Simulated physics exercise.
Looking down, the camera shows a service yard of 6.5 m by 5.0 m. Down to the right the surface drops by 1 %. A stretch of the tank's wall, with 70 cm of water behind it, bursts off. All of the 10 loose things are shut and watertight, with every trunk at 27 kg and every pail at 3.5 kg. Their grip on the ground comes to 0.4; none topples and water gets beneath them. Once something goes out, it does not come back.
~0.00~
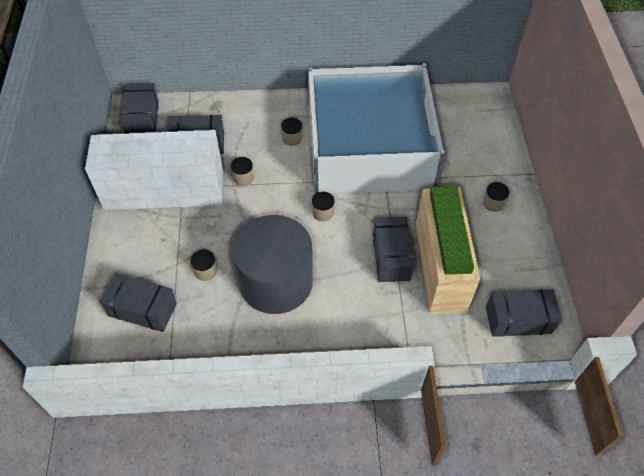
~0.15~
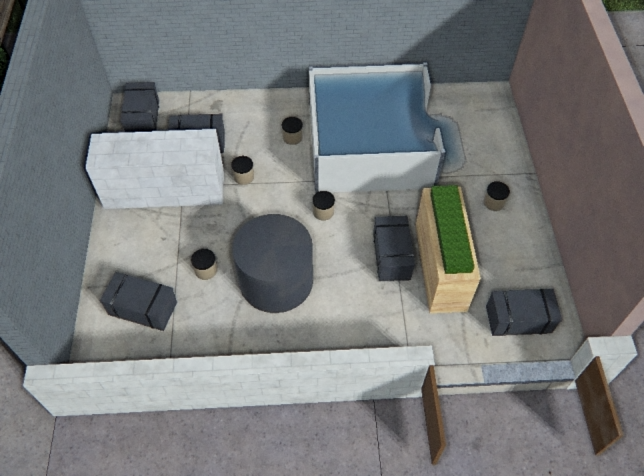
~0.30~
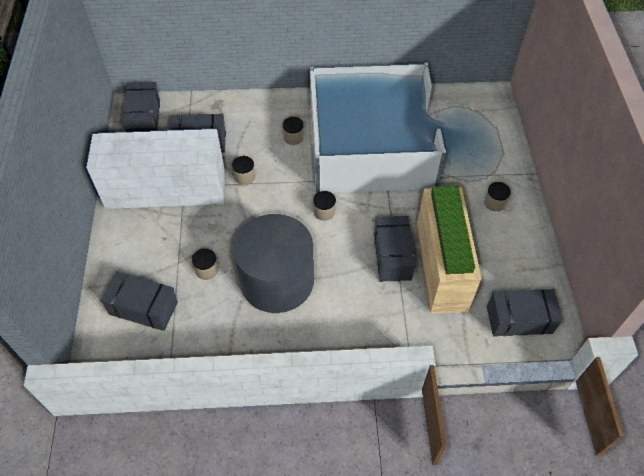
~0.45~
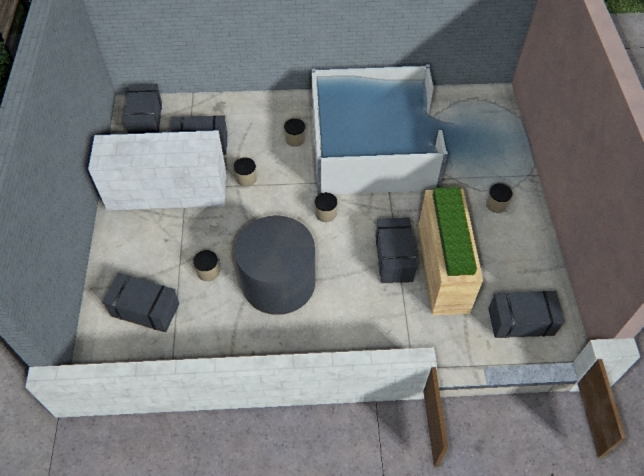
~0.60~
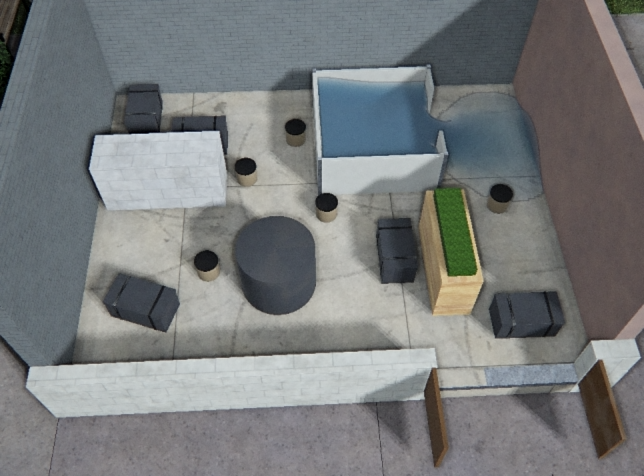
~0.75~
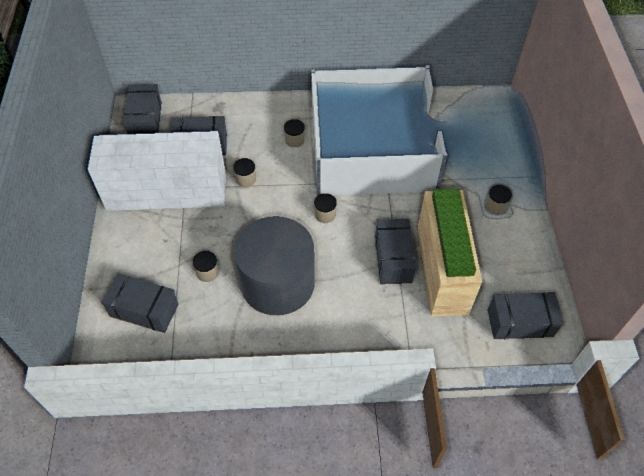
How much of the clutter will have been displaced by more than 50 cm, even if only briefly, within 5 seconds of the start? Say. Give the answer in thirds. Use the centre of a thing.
Under a third.
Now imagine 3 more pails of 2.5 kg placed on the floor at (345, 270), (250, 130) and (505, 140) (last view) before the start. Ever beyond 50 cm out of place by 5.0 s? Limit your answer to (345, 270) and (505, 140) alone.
Outcome: Stays within first, breaks the threshold second.
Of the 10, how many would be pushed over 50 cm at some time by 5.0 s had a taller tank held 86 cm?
That would make 3 of them.
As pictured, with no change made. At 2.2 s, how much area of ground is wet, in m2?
Some 11.0 m2.
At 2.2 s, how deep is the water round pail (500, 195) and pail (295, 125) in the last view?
I'd estimate 2 cm for the first and 0 cm for the second.
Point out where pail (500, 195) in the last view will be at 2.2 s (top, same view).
About (474, 243), give or take.
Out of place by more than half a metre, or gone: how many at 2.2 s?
The number I get is 1.
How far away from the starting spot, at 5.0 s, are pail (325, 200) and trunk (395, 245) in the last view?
0 cm and 0 cm.
After 1.1 s 0 of 10 are over 50 cm from their spots; 0 afloat.
After 2.2 s 1 of 10 are over 50 cm from their spots; 0 afloat.
After 3.5 s 2 of 10 are over 50 cm from their spots; 1 afloat.
After 5.0 s 3 of 10 are over 50 cm from their spots, and 3 have been at some point; 0 afloat.
